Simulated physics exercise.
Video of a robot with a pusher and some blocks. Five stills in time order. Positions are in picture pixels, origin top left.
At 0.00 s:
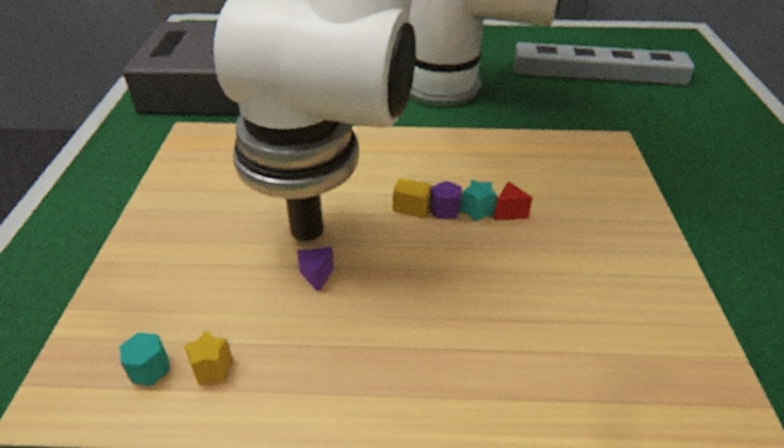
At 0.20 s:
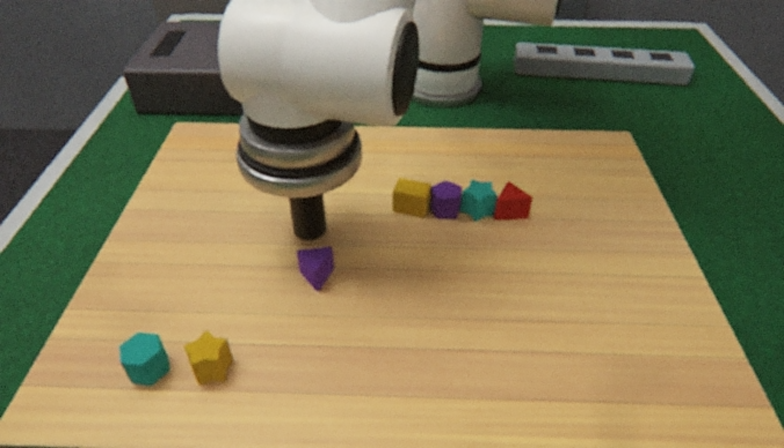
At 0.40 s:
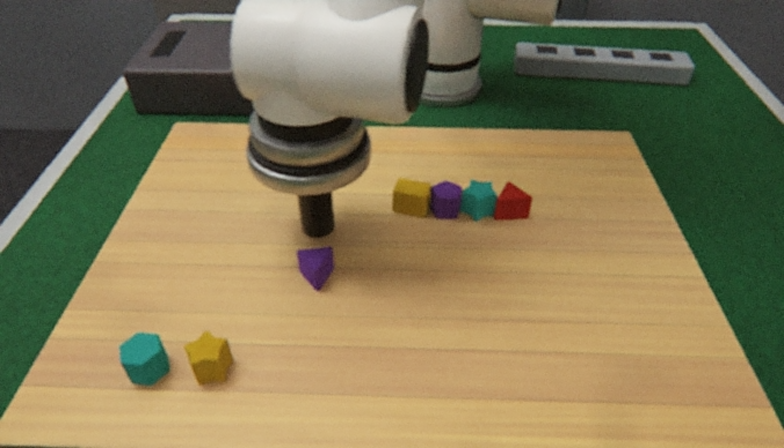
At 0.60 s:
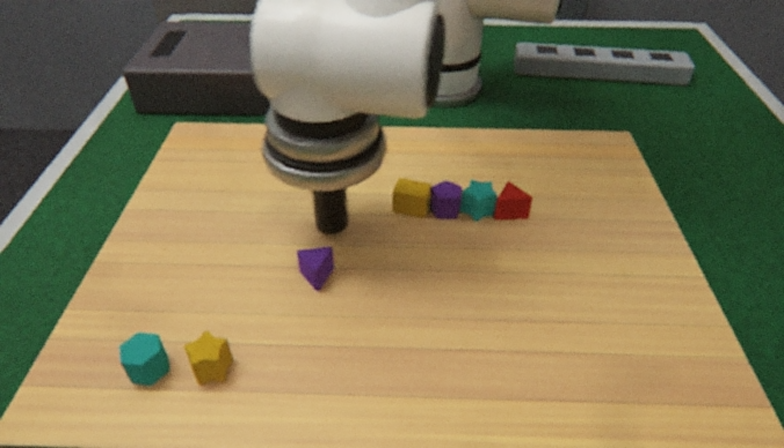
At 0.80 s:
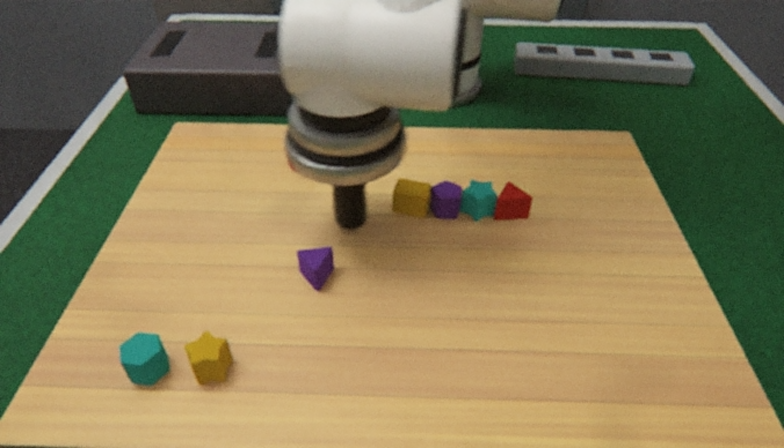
At first, a white robot arm holds its dark pusher just behind a purple triangular block on a wooden board, with a row of four colourful blocks behind and to the right. The arm then moves a short way right, nearing the row's yellow block, while all the blocks stay still.
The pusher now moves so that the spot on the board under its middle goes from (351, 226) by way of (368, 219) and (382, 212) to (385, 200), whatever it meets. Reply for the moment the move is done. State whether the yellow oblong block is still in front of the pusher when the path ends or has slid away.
The pusher loses it on the way.
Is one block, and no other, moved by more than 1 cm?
Answer: Yes.
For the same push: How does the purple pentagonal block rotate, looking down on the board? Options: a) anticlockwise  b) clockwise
Option b.
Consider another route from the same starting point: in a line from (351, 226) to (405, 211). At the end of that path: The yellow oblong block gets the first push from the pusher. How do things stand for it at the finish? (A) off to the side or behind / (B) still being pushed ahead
Answer: B.
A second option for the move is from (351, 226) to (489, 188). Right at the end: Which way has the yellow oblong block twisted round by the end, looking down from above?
It is turned anticlockwise.
On the path given first. Halfway along, pusher at (376, 209); nothing pushed yet.
At the end, pusher at (385, 193); purple three-sided block not moved; yellow oblong block at (421, 179), turned 15° clockwise; purple pentagonal block at (452, 189), turned 20° clockwise.
